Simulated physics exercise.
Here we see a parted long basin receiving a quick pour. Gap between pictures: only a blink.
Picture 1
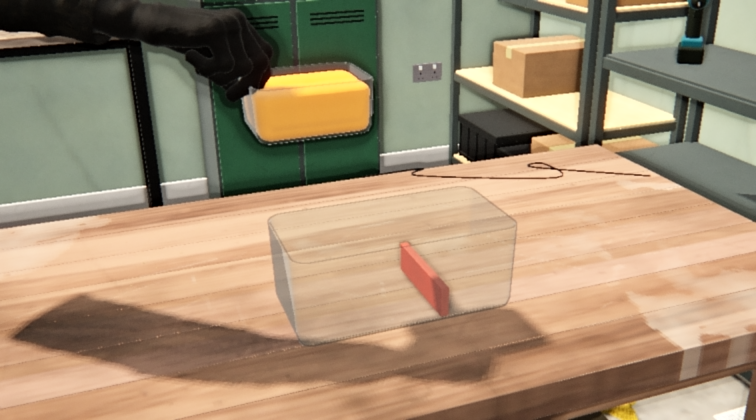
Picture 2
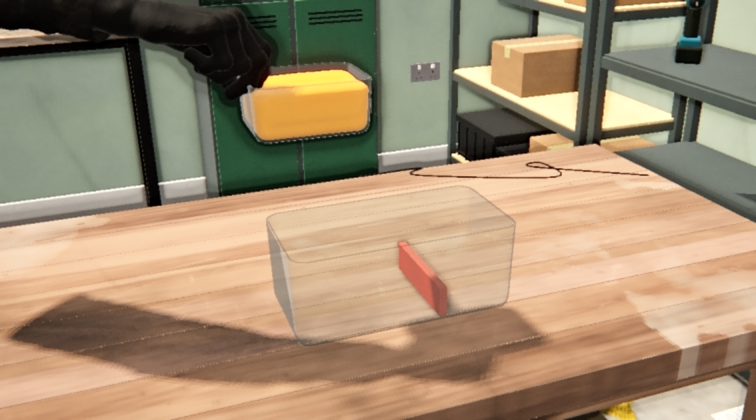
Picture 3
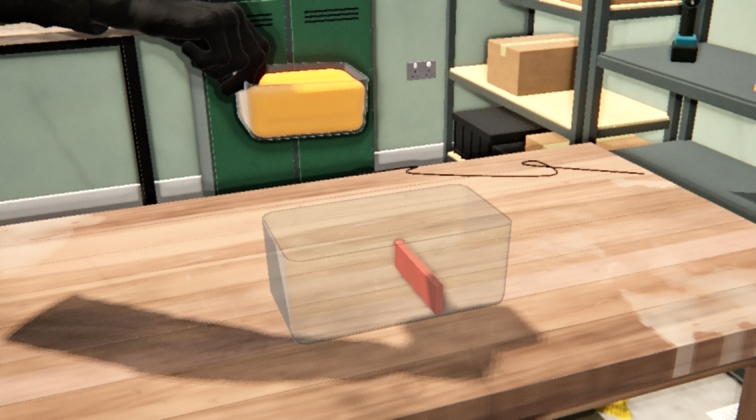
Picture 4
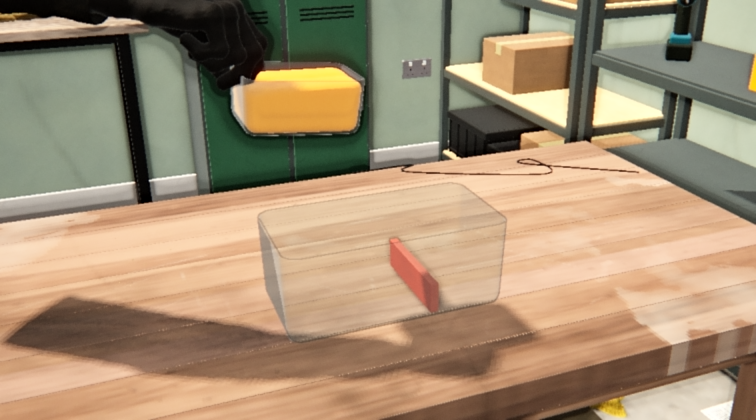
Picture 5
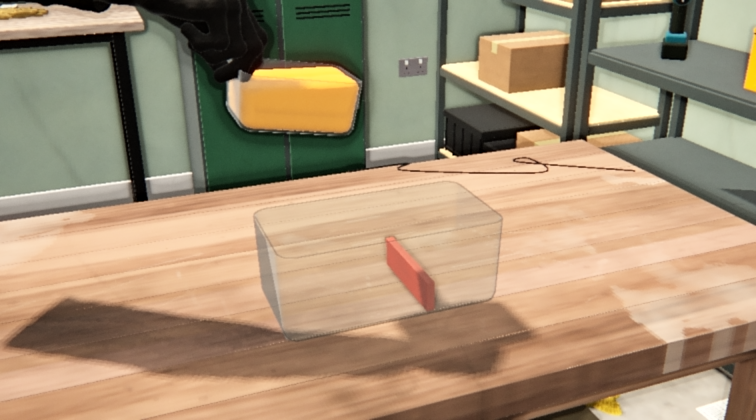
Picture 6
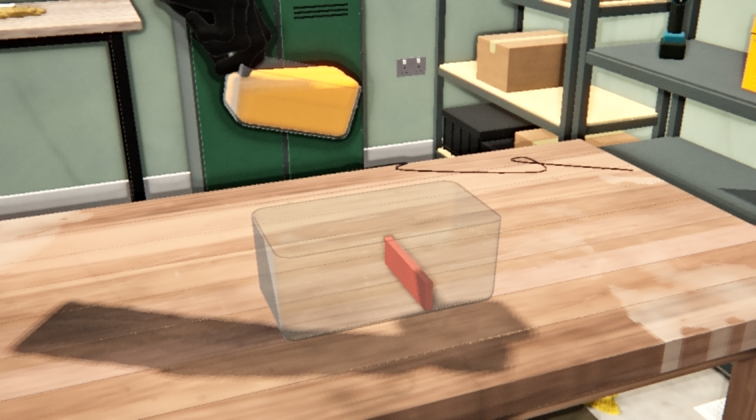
A black-gloved hand held a small clear container of yellow liquid above a wooden table, behind a see-through box with a red divider, and slowly tilted it until the liquid reached its right-hand rim.
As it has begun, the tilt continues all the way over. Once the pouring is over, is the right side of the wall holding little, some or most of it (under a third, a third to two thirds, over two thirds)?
It holds some.
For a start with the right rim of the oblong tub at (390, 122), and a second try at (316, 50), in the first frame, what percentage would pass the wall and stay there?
Roughly 65 percent on the first try and 5 percent on the second.
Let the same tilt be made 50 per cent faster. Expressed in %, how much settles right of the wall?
About 40 %.
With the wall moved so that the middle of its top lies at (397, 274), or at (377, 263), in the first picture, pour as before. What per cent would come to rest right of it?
First try close to 70 percent, second try close to 80 percent.
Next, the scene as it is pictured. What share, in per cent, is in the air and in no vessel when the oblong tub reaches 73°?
Around 40 in a hundred.
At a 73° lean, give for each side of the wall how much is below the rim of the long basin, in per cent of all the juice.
Left about 10, right about 25.
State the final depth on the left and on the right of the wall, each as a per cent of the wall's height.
Left near 30; right near 60.
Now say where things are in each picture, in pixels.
In the first frame, tilt 0°; pouring edge (361, 72); surface from (247, 89) to (358, 78); the long basin's rim runs from (279, 241) to (493, 206); the wall's top is at (423, 265).
In the second frame, tilt 1°; pouring edge (360, 72); surface from (246, 88) to (357, 78).
In the third frame, tilt 3°; pouring edge (356, 72); surface from (242, 86) to (353, 77).
In the fourth frame, tilt 6°; pouring edge (353, 73); surface from (238, 84) to (349, 76).
In the fifth frame, tilt 10°; pouring edge (350, 76); surface from (235, 82) to (347, 74).
In the sixth frame, tilt 15°; pouring edge (349, 81); surface from (233, 82) to (348, 78); 1 per cent is over the edge.
A moment on, the oblong tub is tipped part way and 25 per cent is still to pour, 8 is left of the wall and 27 right of it.
Next, the oblong tub is tipped right over and 2 per cent is still to pour, 40 is left of the wall and 52 right of it.
Then the oblong tub is tipped right over and 0 per cent is still to pour, 46 is left of the wall and 53 right of it.
Later the oblong tub is tipped right over and 0 per cent is still to pour, 46 is left of the wall and 53 right of it.
At rest 46 per cent lies left of the wall, 53 right of it and 1 outside.
